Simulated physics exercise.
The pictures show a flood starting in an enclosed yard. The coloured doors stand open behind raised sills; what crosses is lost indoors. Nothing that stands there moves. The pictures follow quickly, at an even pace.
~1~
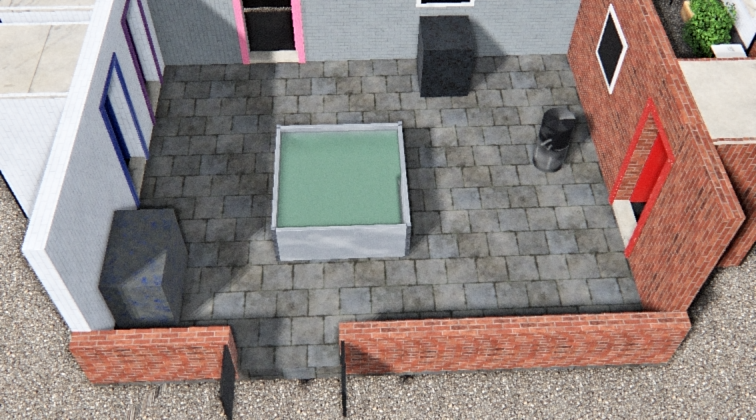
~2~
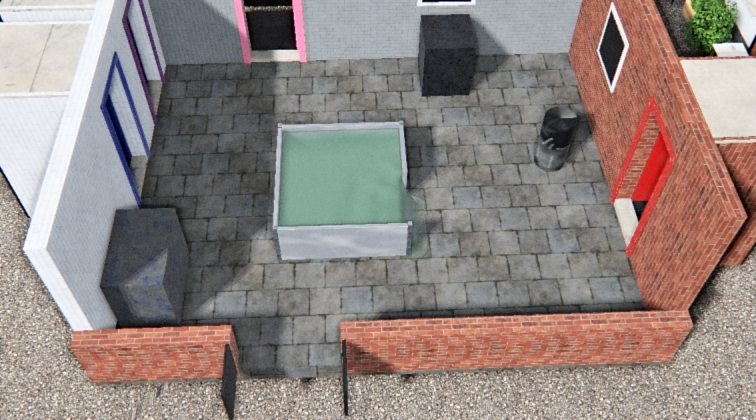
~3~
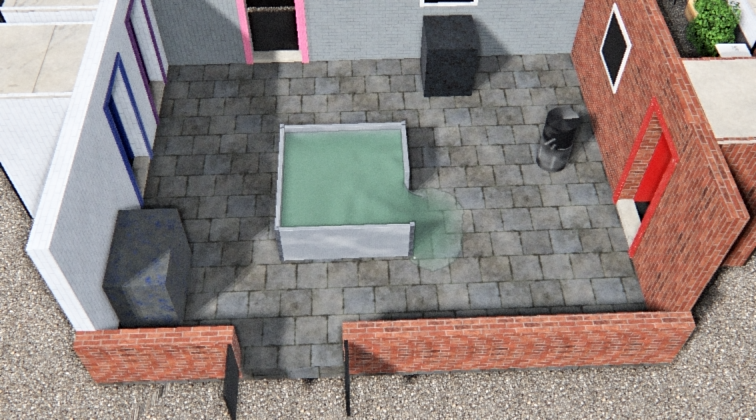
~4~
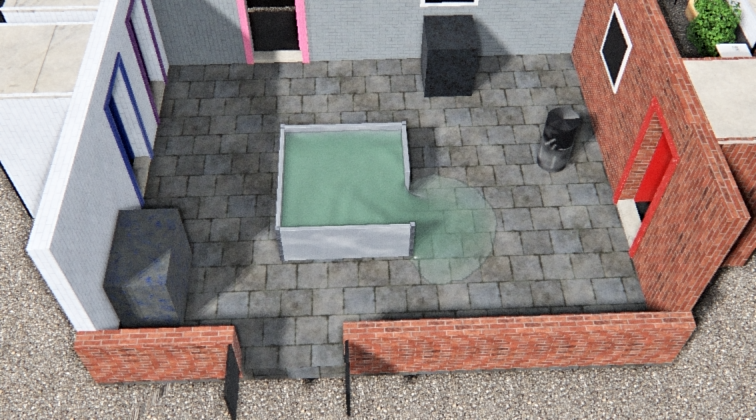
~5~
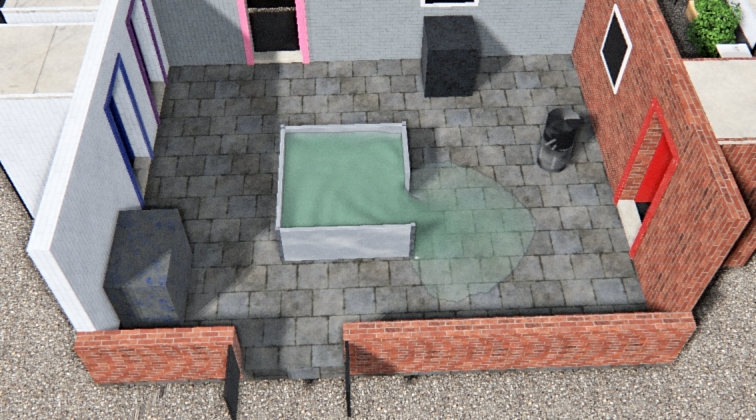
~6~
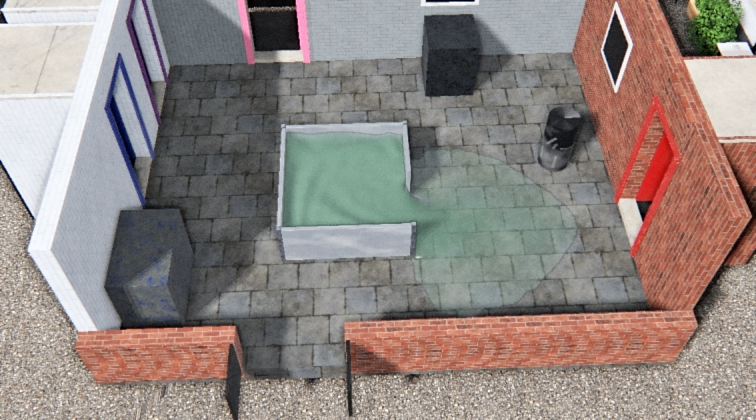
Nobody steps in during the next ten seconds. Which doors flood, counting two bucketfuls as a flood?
The purple door holds within the limit; the blue door holds within the limit; the pink door holds within the limit; the red door floods.
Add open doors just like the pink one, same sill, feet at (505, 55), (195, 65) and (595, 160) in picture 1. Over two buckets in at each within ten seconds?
One after the other: Lets more in, keeps below it, lets more in.
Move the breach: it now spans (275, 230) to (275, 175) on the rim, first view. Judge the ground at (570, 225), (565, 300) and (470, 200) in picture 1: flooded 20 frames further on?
In that order: Free of water, dry, free of water.
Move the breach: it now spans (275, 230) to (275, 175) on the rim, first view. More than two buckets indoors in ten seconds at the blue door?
In short: The blue door passes that mark.
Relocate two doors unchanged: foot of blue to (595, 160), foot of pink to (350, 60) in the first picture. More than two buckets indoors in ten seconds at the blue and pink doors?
My reading: Blue door lets more in, pink door holds.
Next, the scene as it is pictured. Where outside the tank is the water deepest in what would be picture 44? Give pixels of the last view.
Close to (513, 61).
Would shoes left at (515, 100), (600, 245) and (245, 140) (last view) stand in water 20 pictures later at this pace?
As listed: Wet, covered, not flooded.
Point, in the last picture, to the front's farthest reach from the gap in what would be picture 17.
I would point to (581, 92).
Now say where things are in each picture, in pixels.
The first picture shows still water in the water tank at (340, 177).
In the second picture, the front is at (415, 198), out from the gap at (404, 216).
In the third picture, the front is at (452, 201), out from the gap at (406, 219).
In the fourth picture, water pours out at (407, 220) and has run to (488, 209).
In the fifth picture, water pours out at (407, 220) and has run to (528, 217).
In the sixth picture, water pours out at (408, 219) and has run to (571, 230).
A moment on, water covers 25 % of the floor; the purple door not reached, the blue door not reached, the pink door not reached, the red door under two buckets in.
Next, water covers 30 % of the floor; the purple door not reached, the blue door not reached, the pink door not reached, the red door over two buckets in.
Then, water covers 40 % of the floor; the purple door not reached, the blue door not reached, the pink door not reached, the red door far over two buckets in.
Later, water covers 55 % of the floor; the purple door not reached, the blue door not reached, the pink door wet at the sill, nothing in, the red door far over two buckets in.
In the end, water covers 90 % of the floor; the purple door wet at the sill, nothing in, the blue door wet at the sill, nothing in, the pink door wet at the sill, nothing in, the red door far over two buckets in.
